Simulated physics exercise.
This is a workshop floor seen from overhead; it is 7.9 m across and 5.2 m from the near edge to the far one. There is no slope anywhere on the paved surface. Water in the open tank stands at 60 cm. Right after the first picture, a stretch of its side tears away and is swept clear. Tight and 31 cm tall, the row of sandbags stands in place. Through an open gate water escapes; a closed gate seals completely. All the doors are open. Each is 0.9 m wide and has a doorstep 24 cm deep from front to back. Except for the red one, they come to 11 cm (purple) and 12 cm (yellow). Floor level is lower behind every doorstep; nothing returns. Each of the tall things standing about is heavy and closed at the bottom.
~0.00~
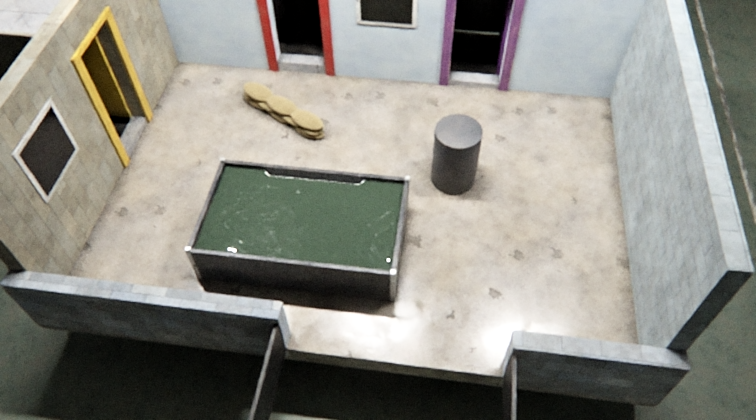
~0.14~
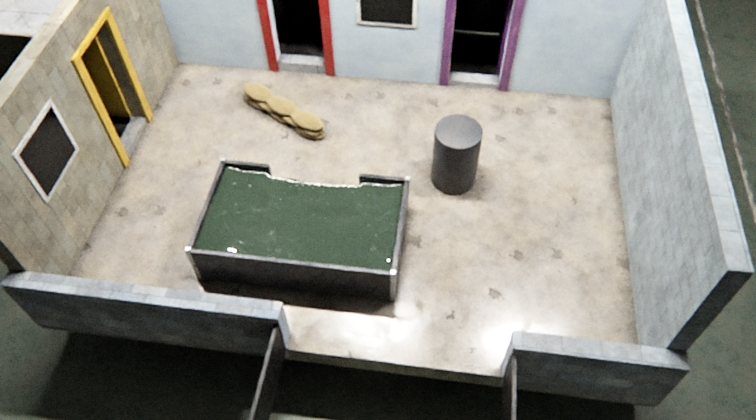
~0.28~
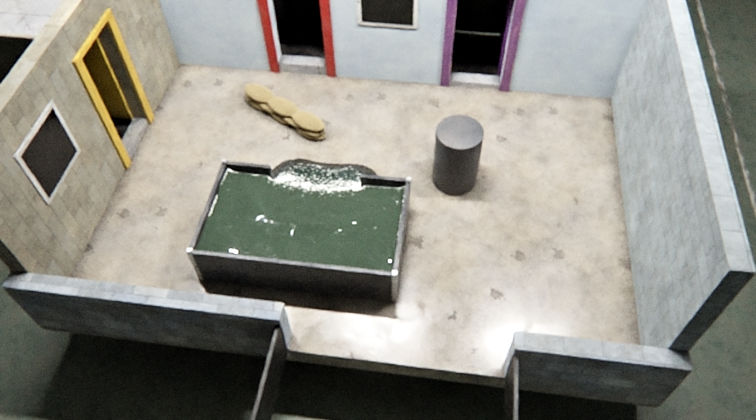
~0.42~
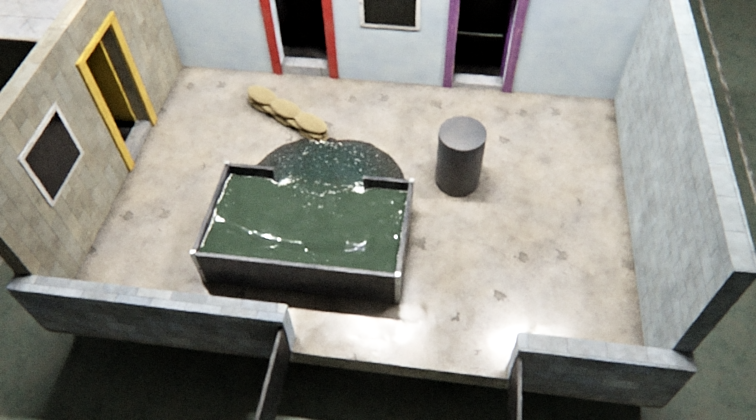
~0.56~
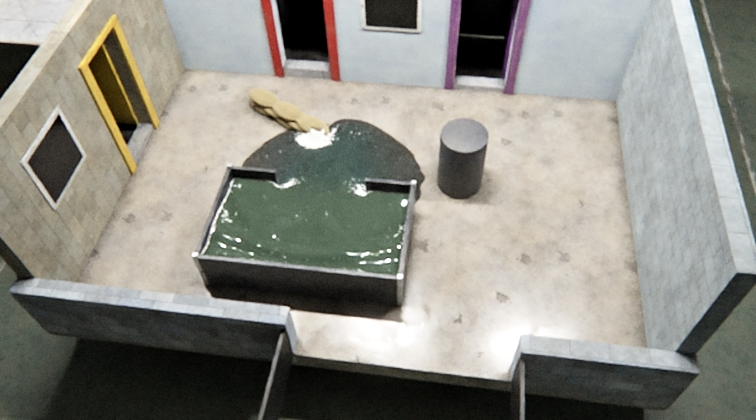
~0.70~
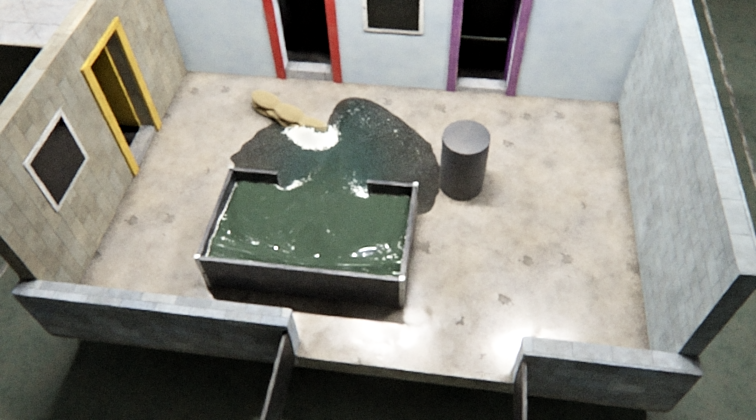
Green water in an open tank pouring through a gap in its far side, spreading across the floor and reaching the sandbags.
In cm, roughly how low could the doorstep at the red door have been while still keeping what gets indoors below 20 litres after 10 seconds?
About 8.5 cm.
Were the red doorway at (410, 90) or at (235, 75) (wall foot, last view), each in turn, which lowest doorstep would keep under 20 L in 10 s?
You'd want roughly 25 cm there first, then roughly 10.5 cm.
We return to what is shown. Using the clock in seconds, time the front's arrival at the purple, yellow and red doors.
Purple 1.6 s, yellow 2.2 s, red 1.2 s.
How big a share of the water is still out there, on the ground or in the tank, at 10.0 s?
Roughly 94 percent of the water remains.
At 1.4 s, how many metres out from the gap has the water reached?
3.4 m.
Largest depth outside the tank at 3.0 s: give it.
Max depth: Around 26 cm.
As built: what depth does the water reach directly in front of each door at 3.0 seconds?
Purple 14, yellow 14, red 9 cm.
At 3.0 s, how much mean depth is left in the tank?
About 25 centimetres on average.
After 1.4 s water covers 25 % of the floor, deepest (36 cm) near (318, 151); 6 cm at the red door, 0 litres in over its 20 cm doorstep.
After 3.0 s water covers 45 % of the floor, deepest (26 cm) near (176, 95); 9 cm at the red door, 0 litres in over its 20 cm doorstep.
After 10.0 s water covers 95 % of the floor, deepest (10 cm) near (67, 311); 7 cm at the red door, 0 litres in over its 20 cm doorstep.
At the red door as built, the water arrived by 1.3 s and peaked near 13 cm at 6.4 s.
With a doorstep of 7 cm, 35 litres would have come in within the 10 s; with 9.5 cm, 13 litres. So under 20 litres takes about 8.5 cm.
